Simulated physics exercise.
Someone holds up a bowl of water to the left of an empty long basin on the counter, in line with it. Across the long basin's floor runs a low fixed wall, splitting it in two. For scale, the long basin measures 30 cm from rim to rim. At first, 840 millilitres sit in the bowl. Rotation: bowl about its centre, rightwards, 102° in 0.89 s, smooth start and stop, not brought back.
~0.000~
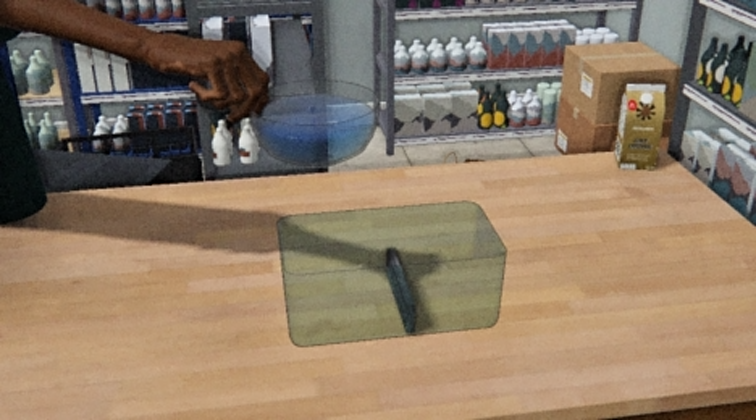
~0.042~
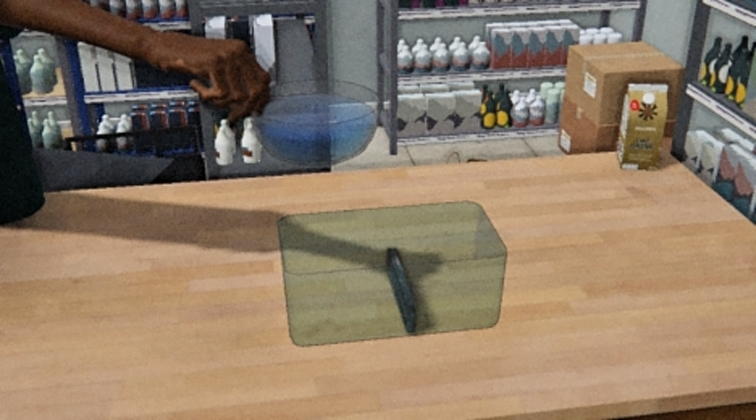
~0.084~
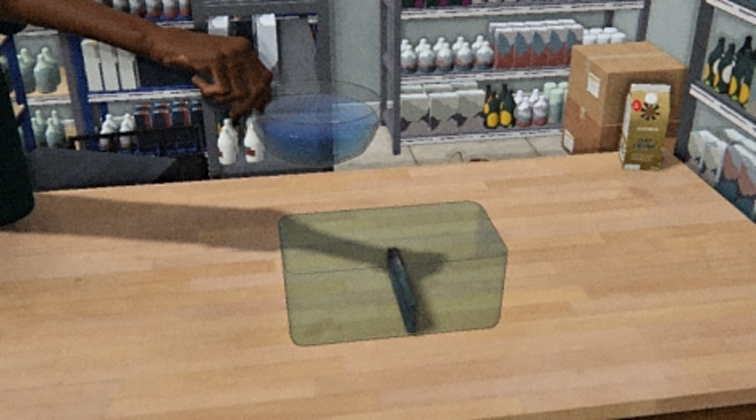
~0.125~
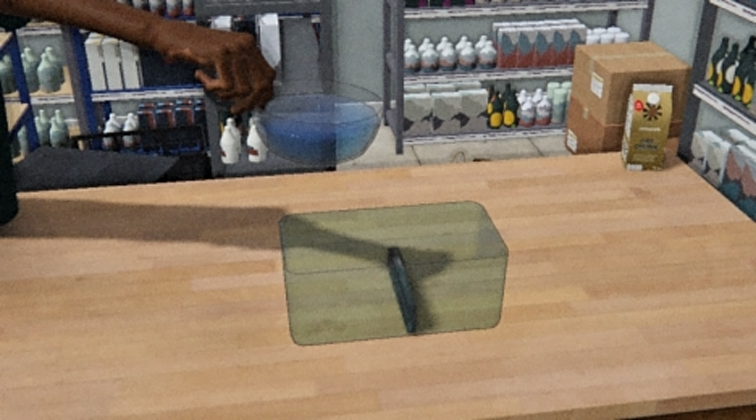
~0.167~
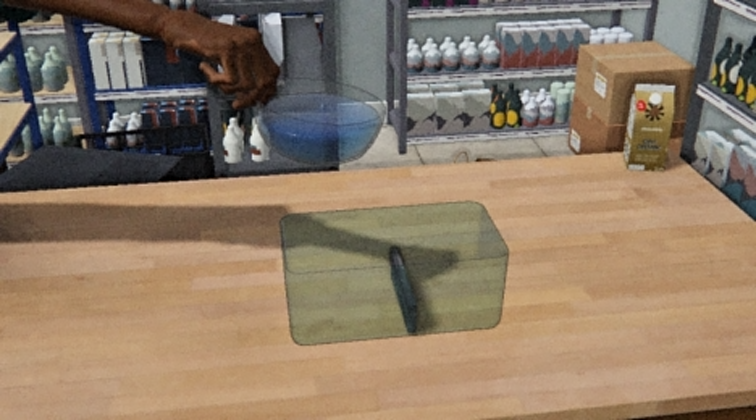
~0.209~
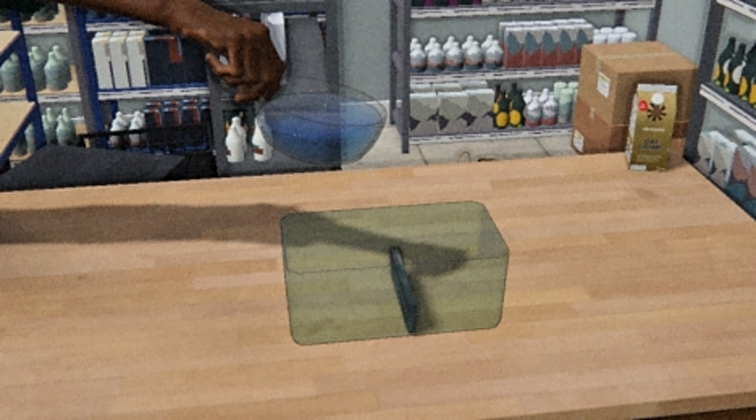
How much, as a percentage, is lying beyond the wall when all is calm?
Around 71 per cent lies beyond the wall.
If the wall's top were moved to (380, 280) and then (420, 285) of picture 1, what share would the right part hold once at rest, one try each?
First 85, then 45 per cent.
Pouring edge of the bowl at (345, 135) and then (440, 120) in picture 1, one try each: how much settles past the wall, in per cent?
The first try gives around 20 percent, the second around 80 percent.
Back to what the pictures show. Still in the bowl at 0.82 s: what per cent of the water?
Remaining share: Approx. 3 %.
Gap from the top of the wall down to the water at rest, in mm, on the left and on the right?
On the left it's about 40 mm; on the right, about 18 mm.
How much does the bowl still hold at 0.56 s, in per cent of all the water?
About 40 percent.
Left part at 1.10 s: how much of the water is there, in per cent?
The left part holds some 28 per cent.
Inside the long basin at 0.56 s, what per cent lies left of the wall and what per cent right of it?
0 left and 12 right, roughly.
Then, 0.56 s in, the tilt is 72° and 41 per cent is still to pour, 0 is left of the wall and 12 right of it.
Then, 0.82 s in, the tilt is 101° and 3 per cent is still to pour, 15 is left of the wall and 72 right of it.
Then, 1.10 s in, the tilt is 102° and 0 per cent is still to pour, 28 is left of the wall and 71 right of it.
Then, 1.39 s in, the tilt is 102° and 0 per cent is still to pour, 27 is left of the wall and 71 right of it.
Finally, 27 per cent lies left of the wall, 71 right of it and 2 outside.
